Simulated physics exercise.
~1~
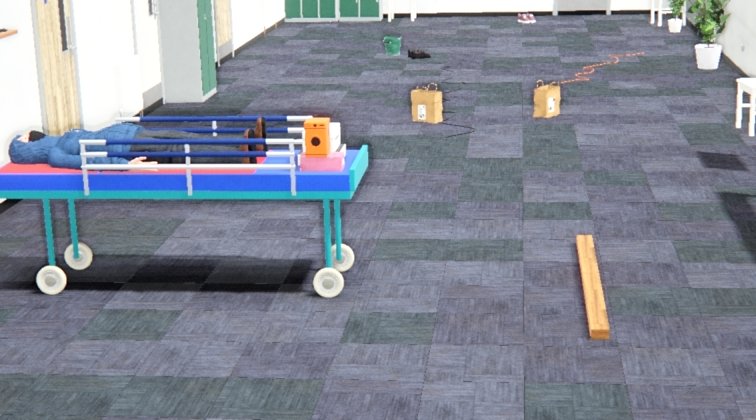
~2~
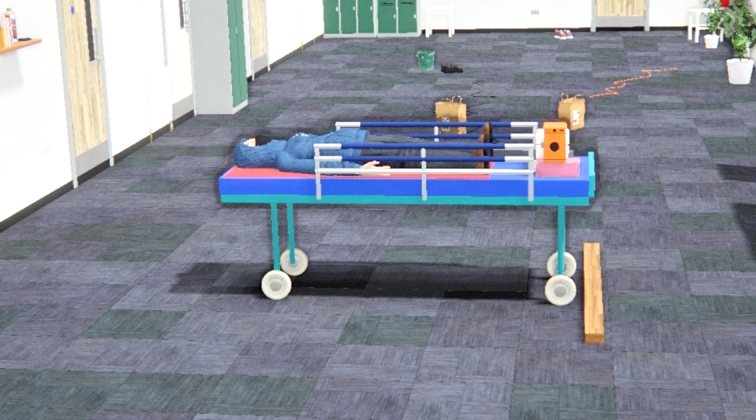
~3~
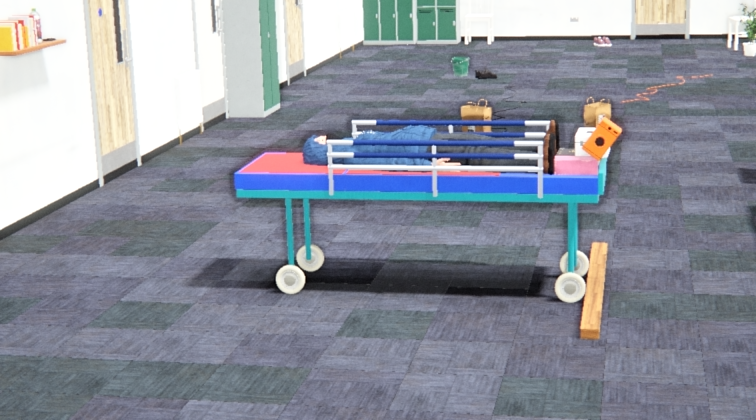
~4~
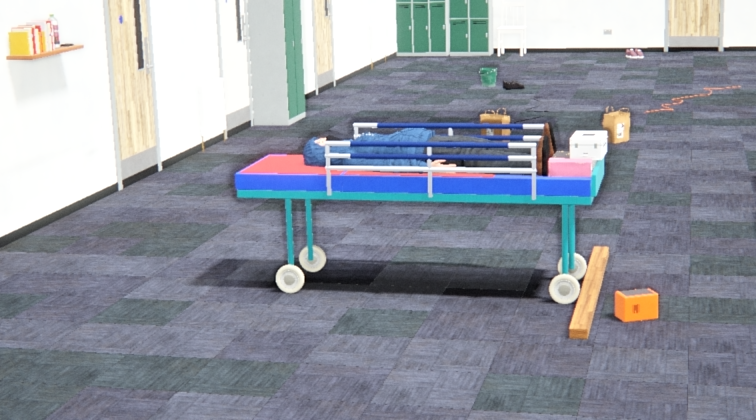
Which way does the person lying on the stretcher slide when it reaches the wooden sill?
The person slides to the right, feet first, toward the end of the stretcher where the boxes are.
Carpeted corridor with a wheeled stretcher rolling right into a wooden sill, its passenger sliding feet-first and an orange box falling off.
